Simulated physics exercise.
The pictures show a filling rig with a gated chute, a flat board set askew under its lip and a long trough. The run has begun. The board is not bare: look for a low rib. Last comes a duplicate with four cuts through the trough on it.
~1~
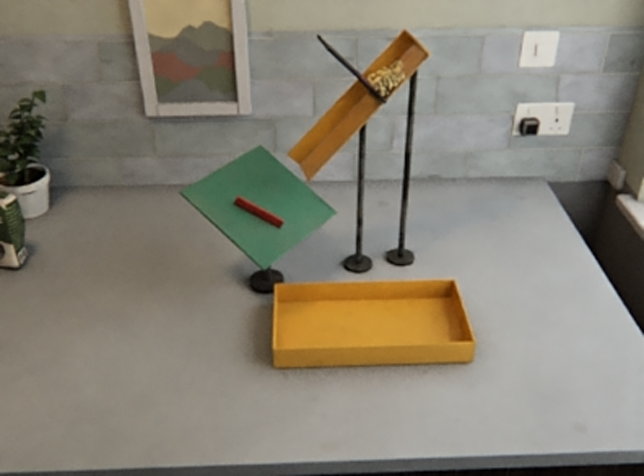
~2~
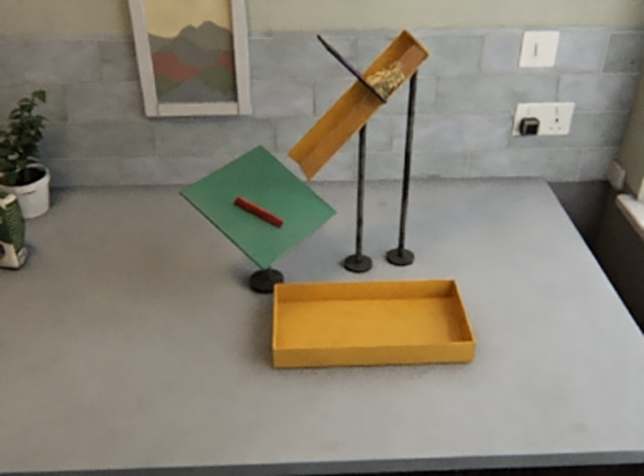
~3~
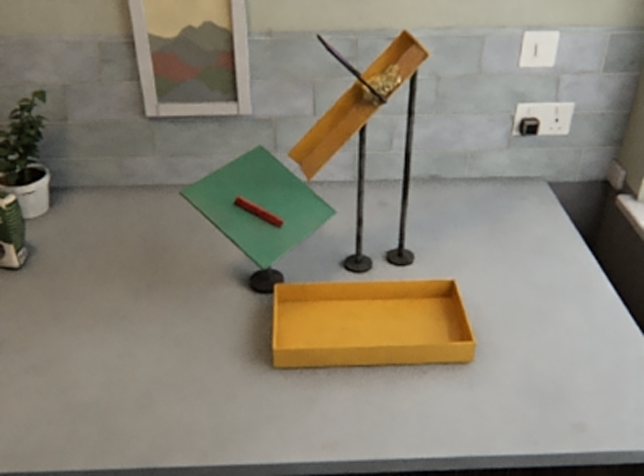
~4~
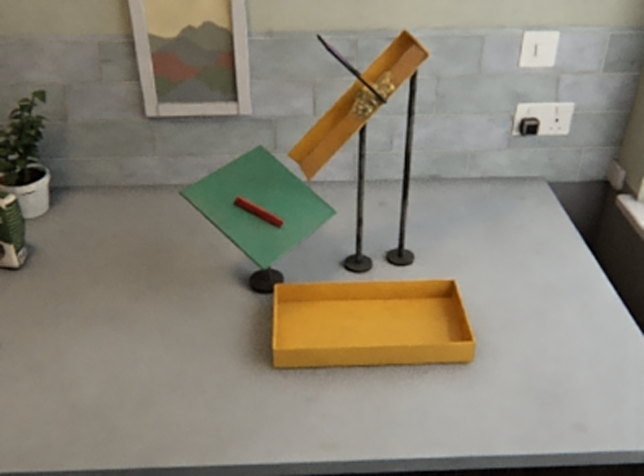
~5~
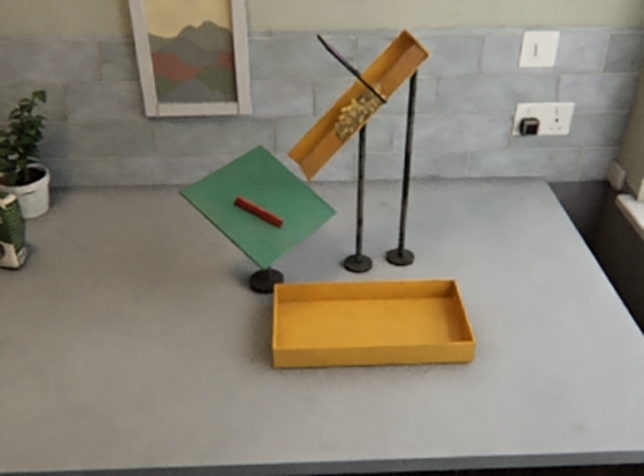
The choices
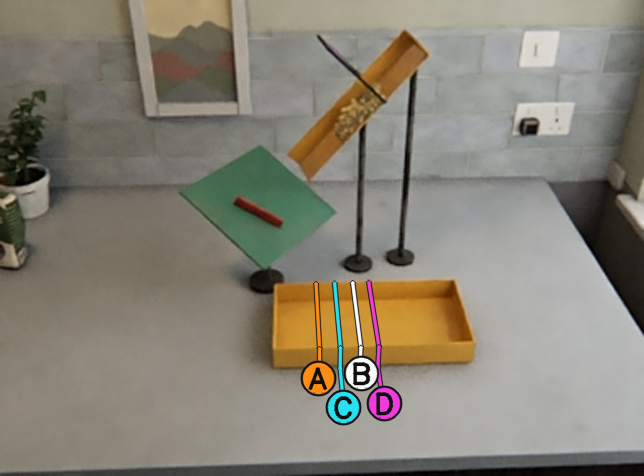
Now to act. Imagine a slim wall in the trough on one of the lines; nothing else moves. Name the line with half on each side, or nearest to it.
Go for C.
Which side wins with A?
More lands on the right.
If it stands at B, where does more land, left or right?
More lands on the left.
On the marked copy, line A crosses the front rim at (319, 347); line B crosses the front rim at (360, 346); line C crosses the front rim at (340, 347); line D crosses the front rim at (378, 346).
Choosing A, of what is caught, only a few on the left of the divider, all but a few on the right.
Choosing B, of what is caught, the bulk on the left of the divider, a small share on the right.
Choosing C, of what is caught, close to half on the left of the divider, close to half on the right.
Choosing D, of what is caught, all but a few on the left of the divider, only a few on the right.
